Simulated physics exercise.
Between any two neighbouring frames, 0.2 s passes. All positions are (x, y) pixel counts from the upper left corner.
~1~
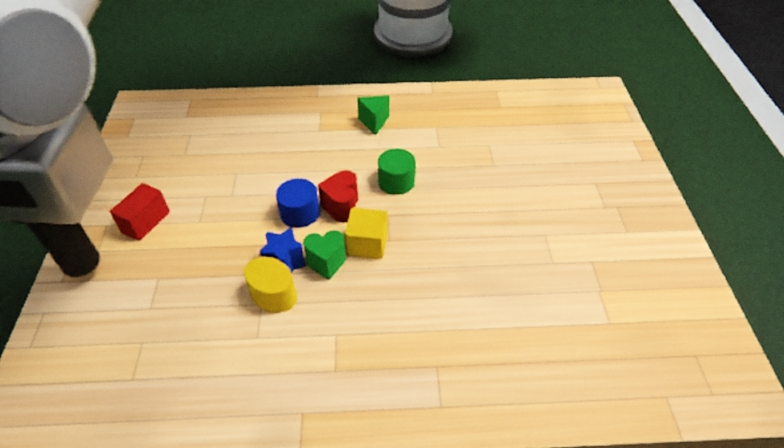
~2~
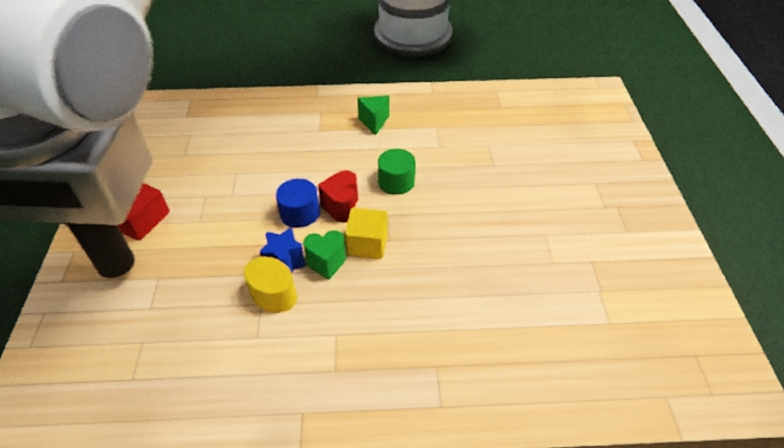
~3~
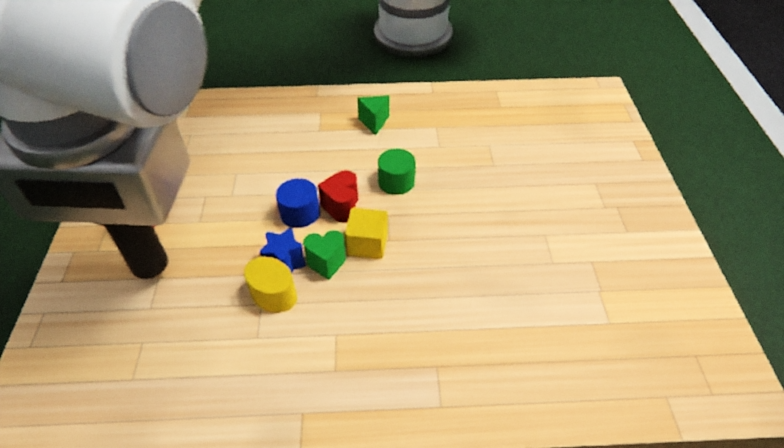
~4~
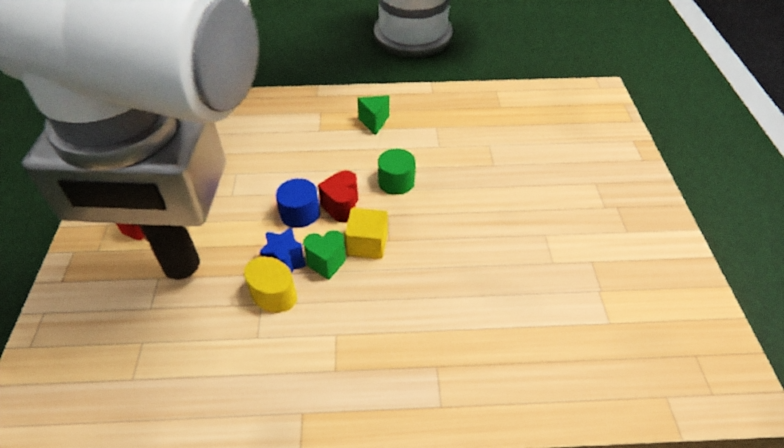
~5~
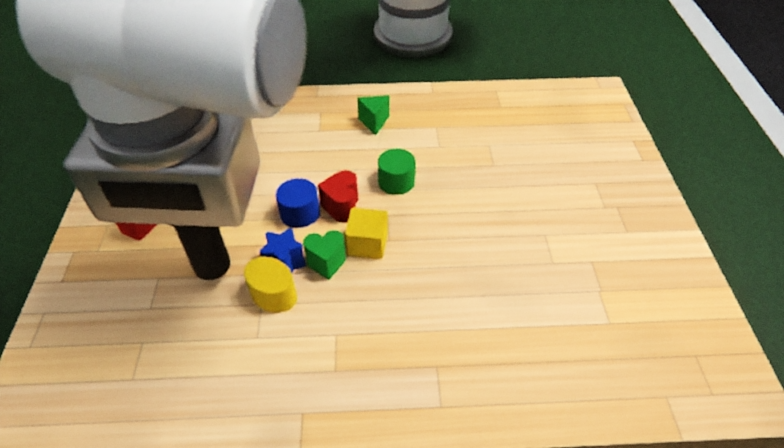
A robot arm slides its dark bar rightward across the wooden board near still colored blocks.
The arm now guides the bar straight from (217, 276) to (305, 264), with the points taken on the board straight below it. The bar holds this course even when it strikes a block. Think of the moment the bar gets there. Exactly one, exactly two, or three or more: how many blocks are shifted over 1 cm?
It moves three or more blocks.
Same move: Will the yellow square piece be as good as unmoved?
No - that is not the case.
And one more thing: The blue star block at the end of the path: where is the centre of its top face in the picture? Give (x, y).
Its top middle will sit at (328, 226).
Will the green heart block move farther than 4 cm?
Final answer: No.
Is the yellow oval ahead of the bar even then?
In short: No.
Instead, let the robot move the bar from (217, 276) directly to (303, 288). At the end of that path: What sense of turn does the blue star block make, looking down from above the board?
It turns round anticlockwise.
On the path given first. Halfway along, bar (260, 260); yellow oval (281, 278), turned 20° clockwise; blue star block (292, 237), turned 20° anticlockwise; green heart block (332, 240), turned 25° clockwise; yellow square piece (371, 222), turned 15° anticlockwise.
At the end, bar (303, 254); yellow oval (297, 280), turned 70° clockwise; blue star block (328, 226), turned 50° anticlockwise; green heart block (361, 236), turned 65° clockwise; yellow square piece (389, 221), turned 45° anticlockwise.
